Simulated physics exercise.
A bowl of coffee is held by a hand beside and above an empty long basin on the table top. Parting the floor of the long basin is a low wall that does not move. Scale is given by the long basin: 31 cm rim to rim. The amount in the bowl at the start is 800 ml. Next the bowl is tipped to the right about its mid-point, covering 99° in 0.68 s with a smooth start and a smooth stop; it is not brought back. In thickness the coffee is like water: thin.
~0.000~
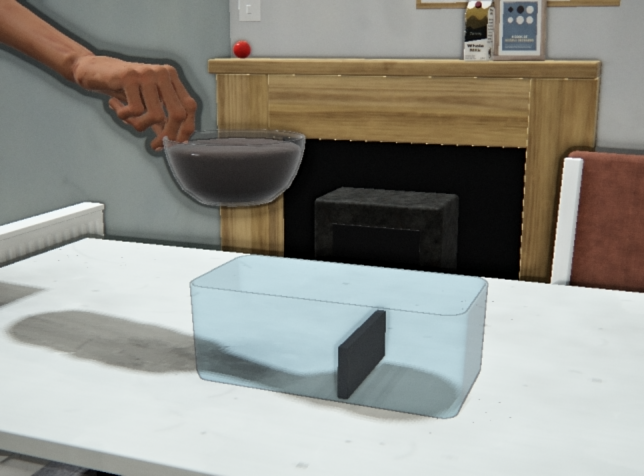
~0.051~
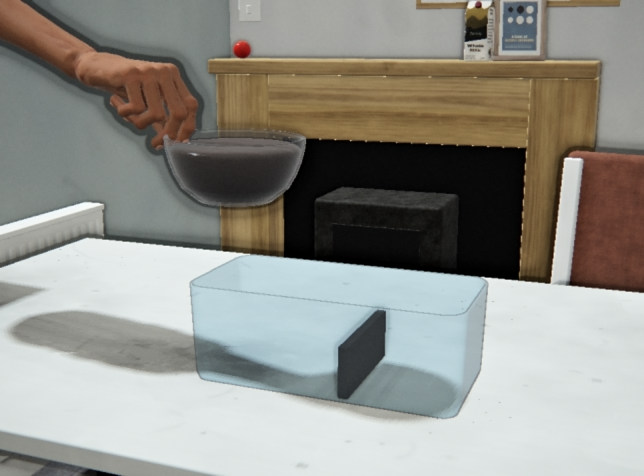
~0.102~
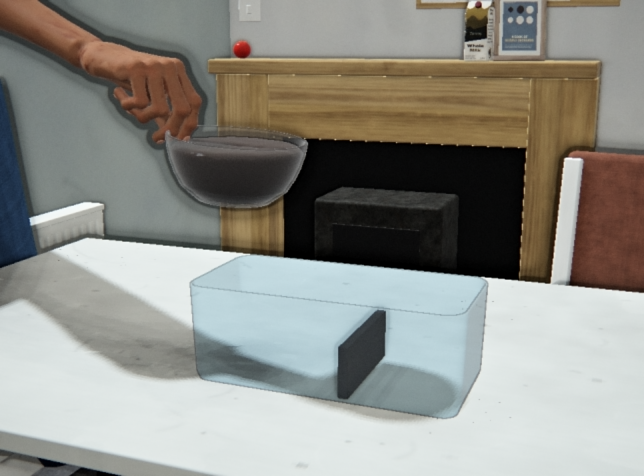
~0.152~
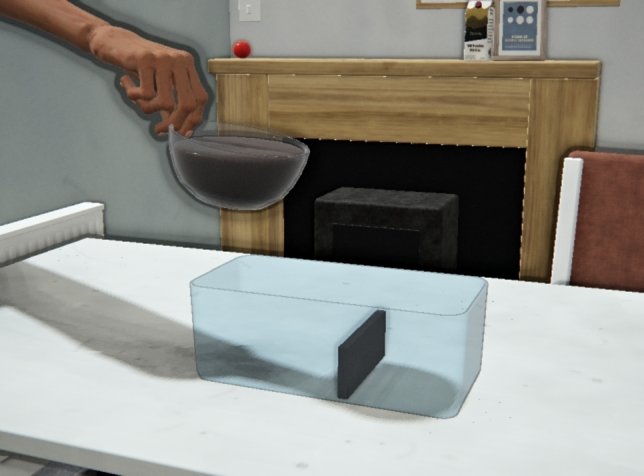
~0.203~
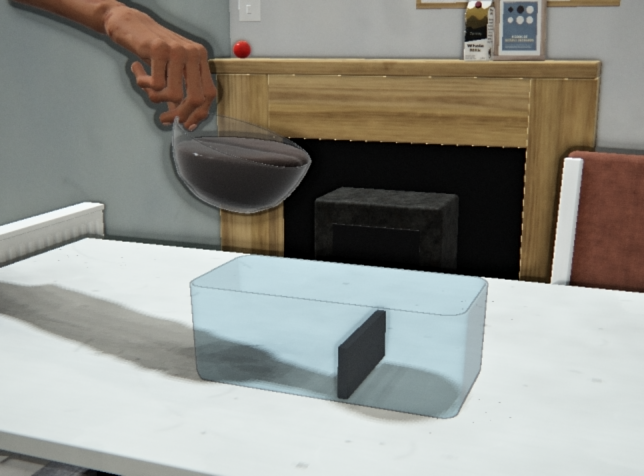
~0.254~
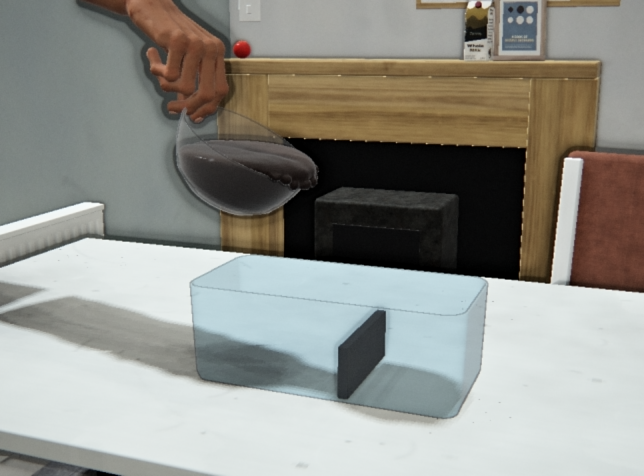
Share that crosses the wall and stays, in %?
15 %.
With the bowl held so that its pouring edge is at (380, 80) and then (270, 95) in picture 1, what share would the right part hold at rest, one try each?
The first try gives around 80 percent, the second around 5 percent.
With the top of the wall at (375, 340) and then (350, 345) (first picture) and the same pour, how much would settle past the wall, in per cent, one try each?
10 % and 40 %.
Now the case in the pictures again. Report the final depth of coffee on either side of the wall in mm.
About 26 mm left, about 8 mm right.
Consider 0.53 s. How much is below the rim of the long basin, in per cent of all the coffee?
50 %, more or less.
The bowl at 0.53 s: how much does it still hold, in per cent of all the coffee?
18 %.
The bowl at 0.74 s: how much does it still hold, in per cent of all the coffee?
Close to 1 percent of the whole amount.
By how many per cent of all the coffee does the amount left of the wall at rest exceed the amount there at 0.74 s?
1 %.
Then, 0.53 s in, the tilt is 88° and 17 per cent is still to pour, 37 is left of the wall and 12 right of it.
Then, 0.74 s in, the tilt is 99° and 1 per cent is still to pour, 79 is left of the wall and 14 right of it.
Then, 0.95 s in, the tilt is 99° and 0 per cent is still to pour, 80 is left of the wall and 15 right of it.
Then, 1.18 s in, the tilt is 99° and 0 per cent is still to pour, 80 is left of the wall and 15 right of it.
Finally, 80 per cent lies left of the wall, 15 right of it and 5 outside.
